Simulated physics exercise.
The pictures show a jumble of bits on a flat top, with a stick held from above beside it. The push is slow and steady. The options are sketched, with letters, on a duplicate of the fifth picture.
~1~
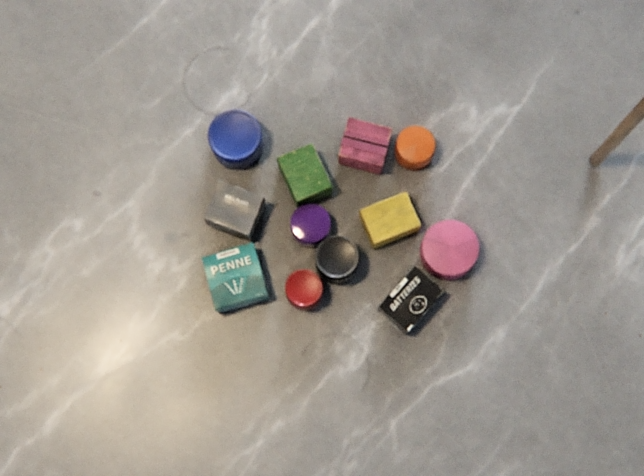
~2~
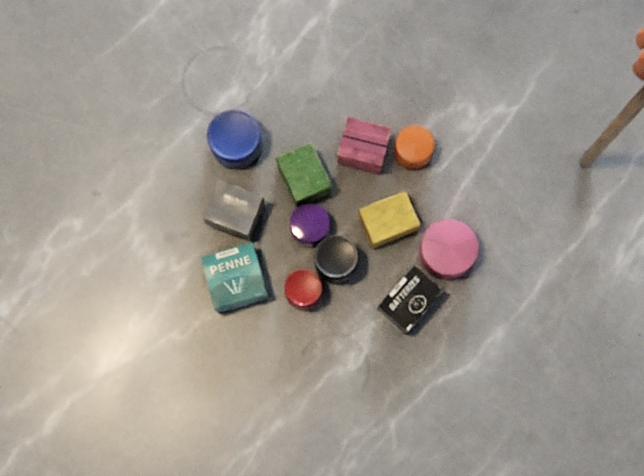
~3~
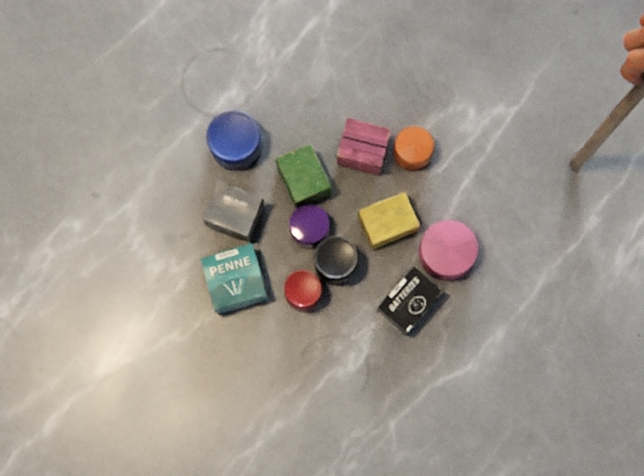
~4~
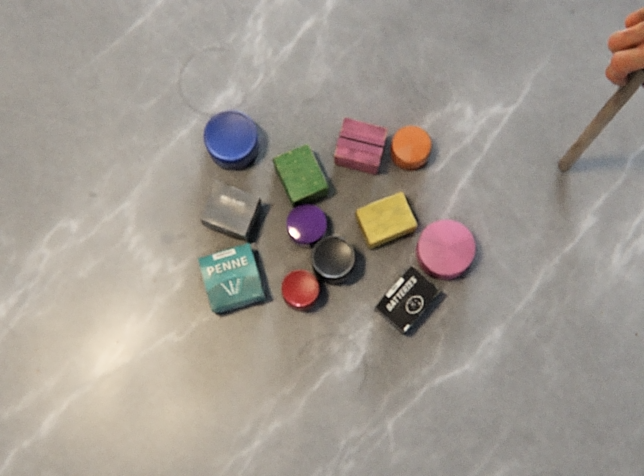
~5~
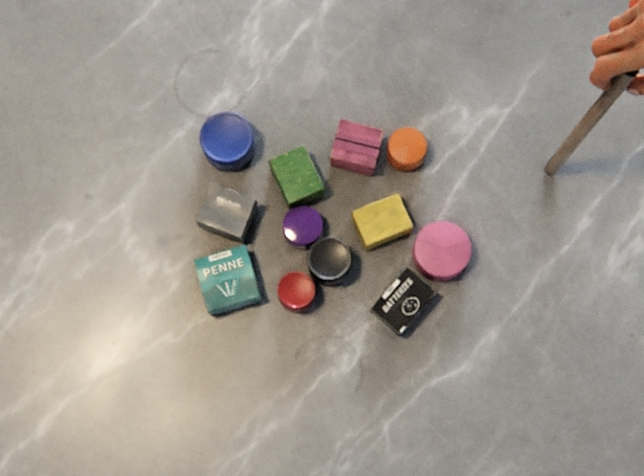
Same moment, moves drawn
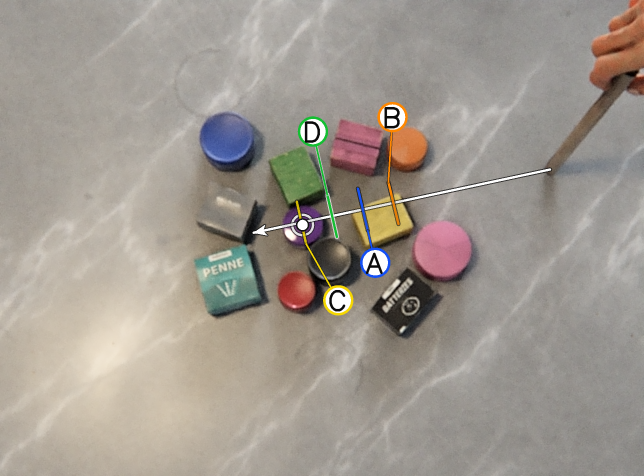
At first, a loose cluster of coloured jars, tins, blocks and small boxes sits on a grey marbled surface, with a stick's tip at the right edge. The stick then moves slowly left and a hand holding it comes into view, while the items barely shift, keeping their arrangement.
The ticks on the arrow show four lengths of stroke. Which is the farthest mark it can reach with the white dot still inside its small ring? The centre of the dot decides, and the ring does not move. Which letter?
Mark D.
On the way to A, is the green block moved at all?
No.
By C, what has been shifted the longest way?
It is the yellow block.
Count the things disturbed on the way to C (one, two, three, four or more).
It has moved four or more.
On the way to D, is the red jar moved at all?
By then, yes.
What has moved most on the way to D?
The yellow block has gone farthest.
On the marked copy, A at (363, 210); B at (393, 203); C at (302, 223); D at (332, 216); the arrow from (550, 169) to (254, 232); the white dot at (303, 225).
With D. Early on, foot of the stick (473, 187).
Further on, foot of the stick (394, 203); yellow block (375, 228).
At the end, foot of the stick (332, 217); yellow block (338, 245); black jar (318, 291); the dot is still in its ring.
As for the rest, A keeps the dot in but is short; B keeps the dot in but is short; C shifts the dotted thing to (278, 234).
